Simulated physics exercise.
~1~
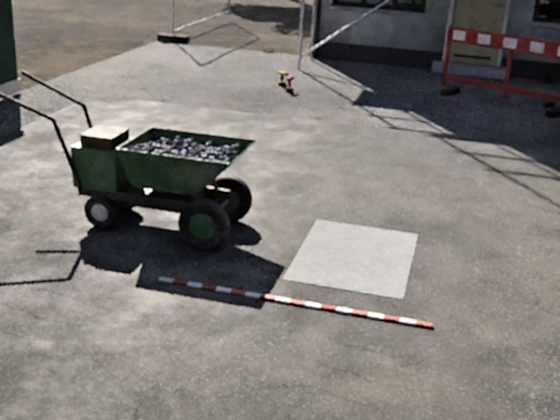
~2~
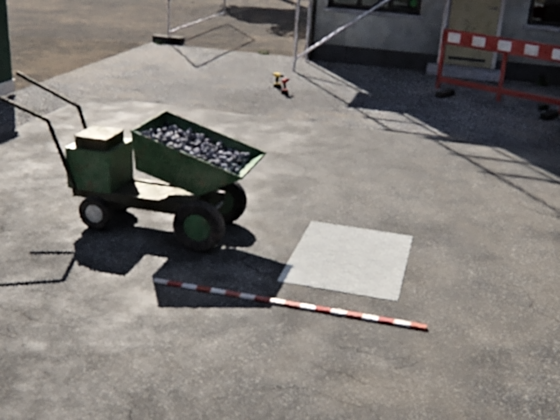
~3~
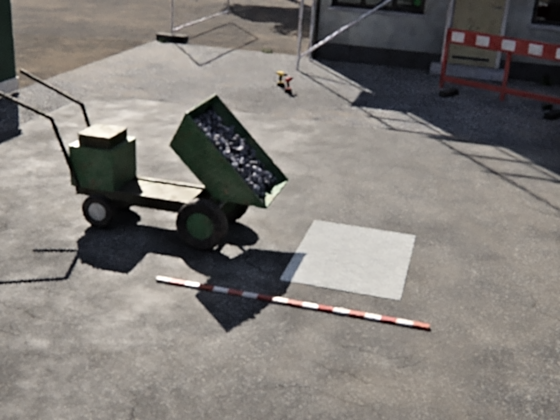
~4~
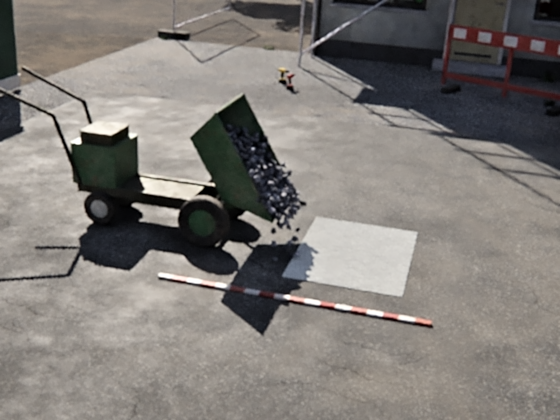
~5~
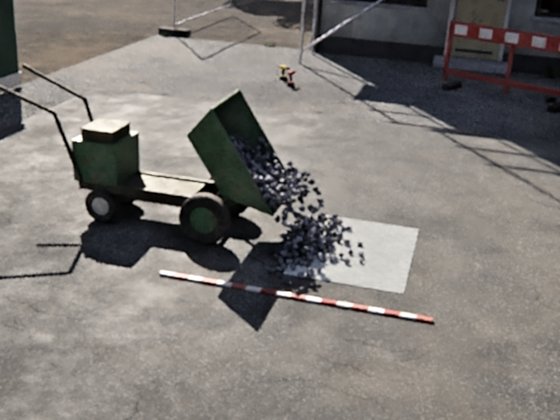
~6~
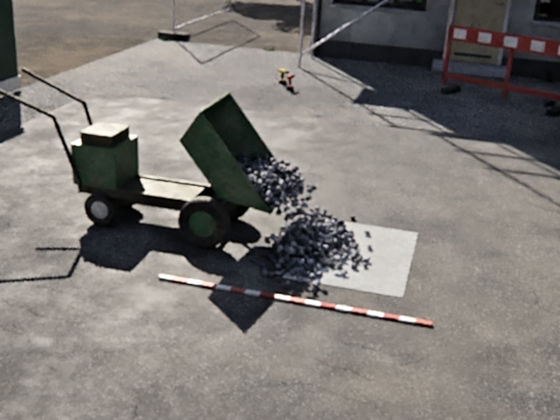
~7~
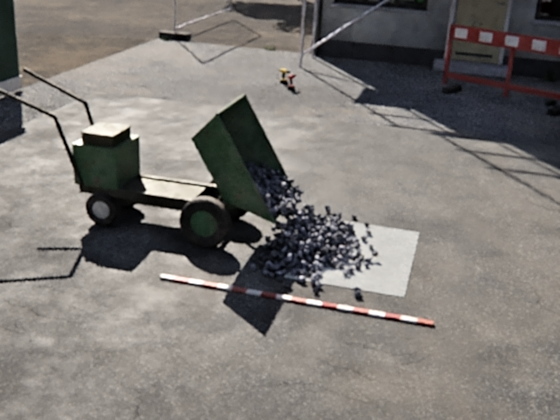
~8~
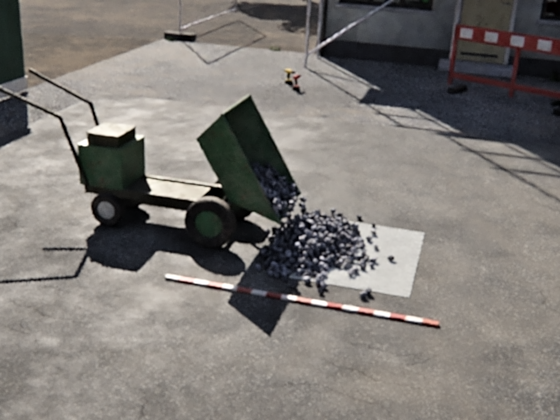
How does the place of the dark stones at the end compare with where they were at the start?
At the start the stones all lie in the barrow's level skip. By the end most of them have moved right and down into a heap on the ground and the pale sheet, with some still in the raised skip.
